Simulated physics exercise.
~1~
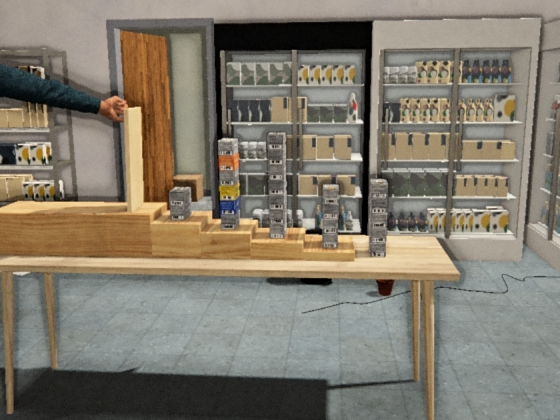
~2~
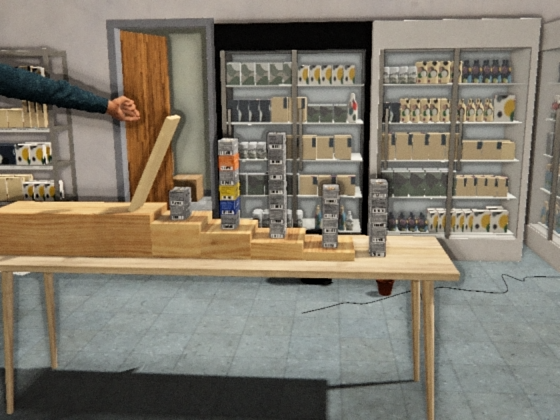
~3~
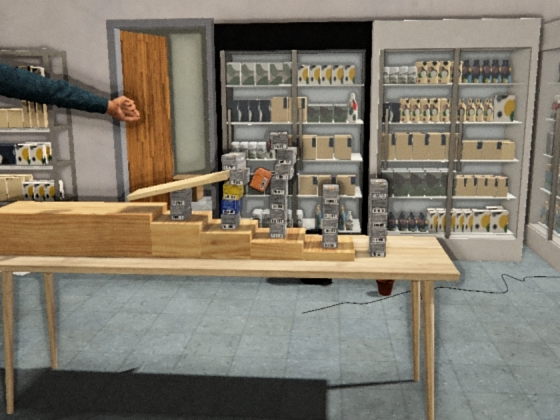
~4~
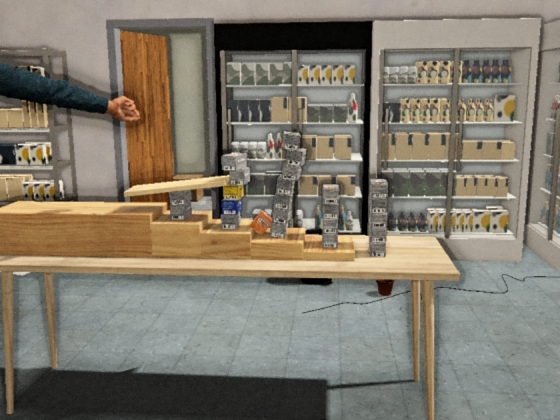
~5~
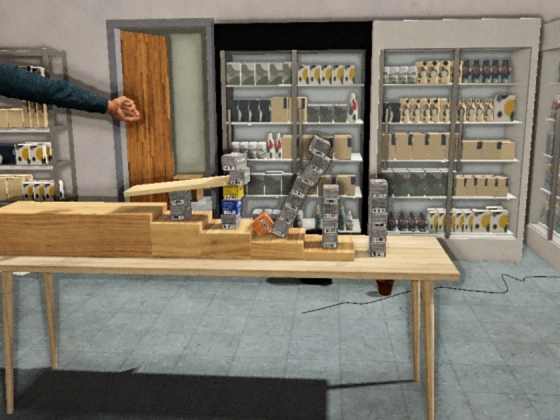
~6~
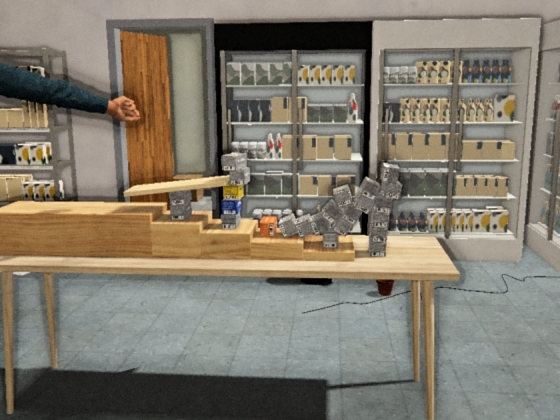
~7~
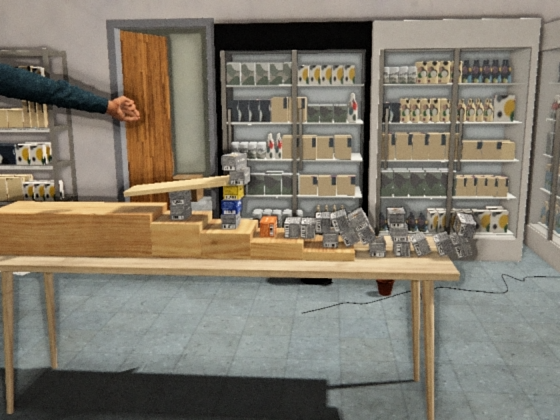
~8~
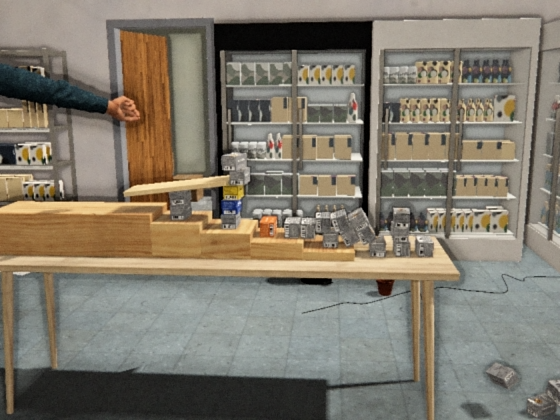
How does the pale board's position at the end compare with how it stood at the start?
At the start the board stands upright on its end, but by the end it is on its side, lying nearly flat across the nearest packets.
